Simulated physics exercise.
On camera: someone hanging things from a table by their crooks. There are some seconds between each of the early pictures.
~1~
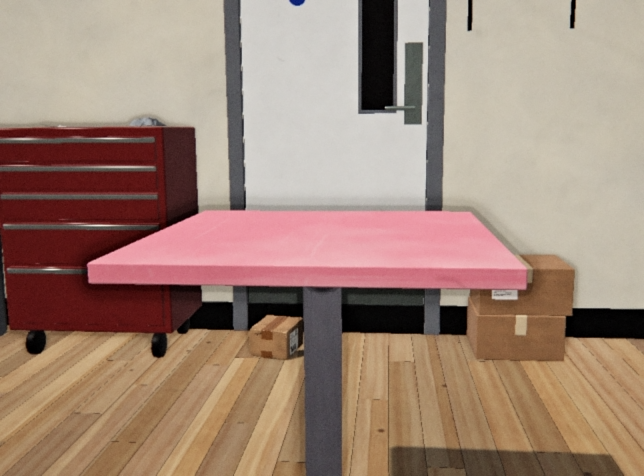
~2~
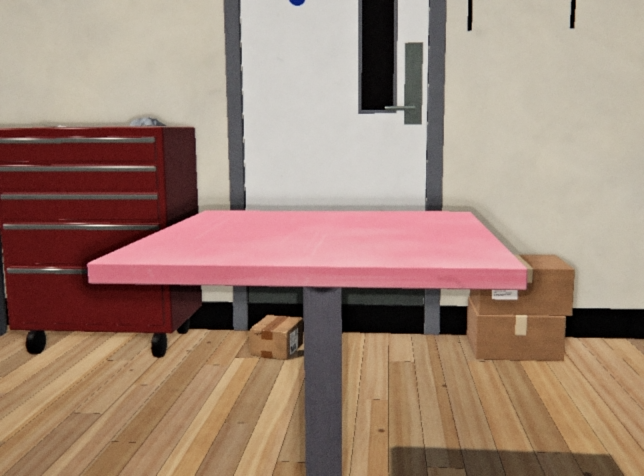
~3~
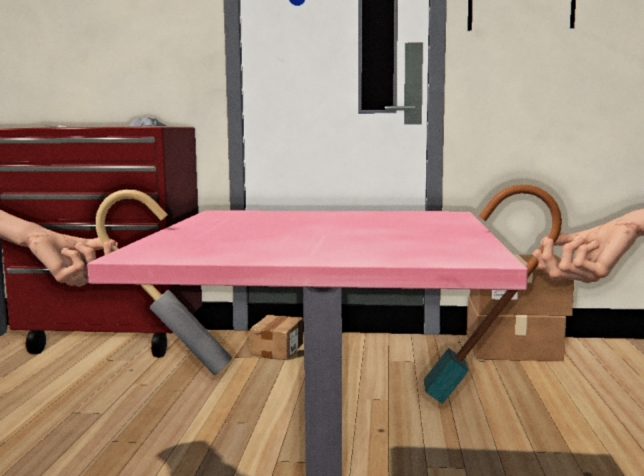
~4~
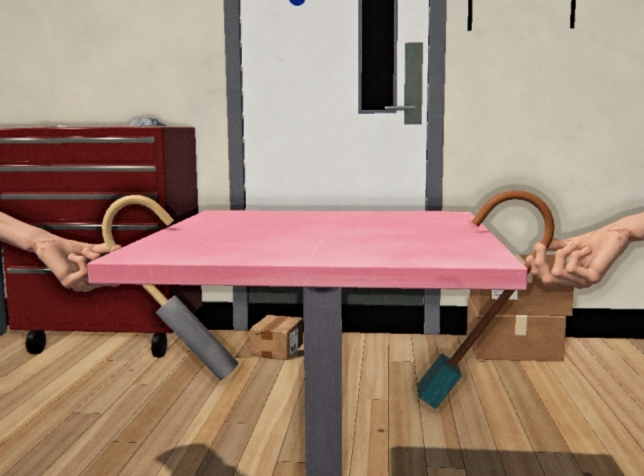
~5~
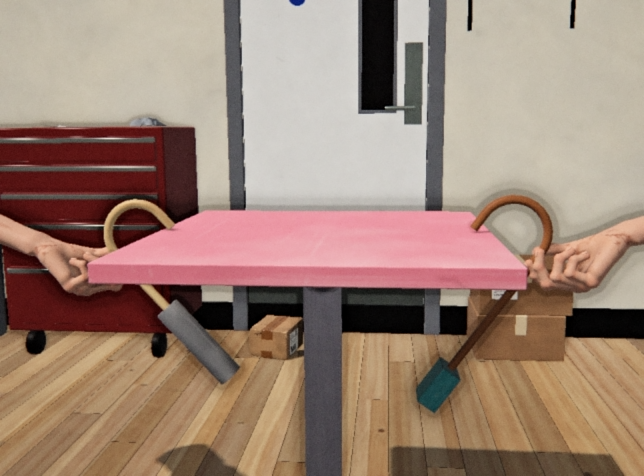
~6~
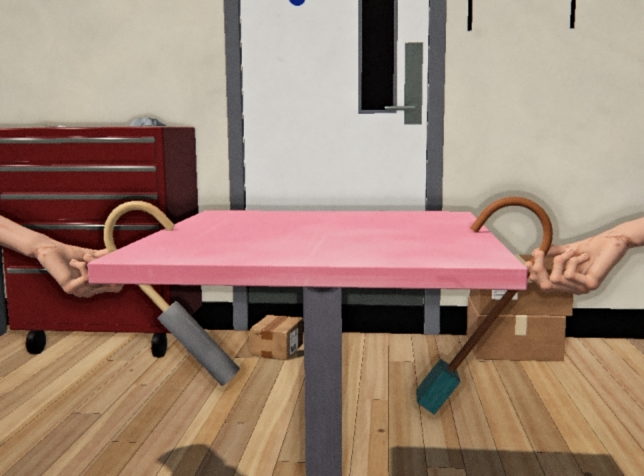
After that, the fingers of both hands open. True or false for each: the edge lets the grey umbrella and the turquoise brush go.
Grey umbrella - false; turquoise brush - false.
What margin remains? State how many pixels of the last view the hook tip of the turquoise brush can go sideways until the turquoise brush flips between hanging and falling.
Around 20 pixels to the right.
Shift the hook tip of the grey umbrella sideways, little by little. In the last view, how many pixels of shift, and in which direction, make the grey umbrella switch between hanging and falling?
Move it 12 pixels left.
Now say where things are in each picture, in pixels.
Table (322, 240), in the first picture.
Table (322, 240), in the second picture.
Still on the way; grey umbrella (175, 278); table (322, 240), in the third picture.
Still on the way; turquoise brush (469, 292); table (322, 240), in the fourth picture.
Still on the way; grey umbrella (182, 287); table (322, 240), in the fifth picture.
In place, still held; grey umbrella (182, 289); turquoise brush (468, 298); table (322, 240), in the sixth picture.
Then, 0.40 s past the last view, grey umbrella at rest near (179, 289); turquoise brush at rest near (470, 299).
Finally, the grey umbrella stays hooked on the edge, near (182, 289); the turquoise brush stays hooked on the edge, near (468, 298).
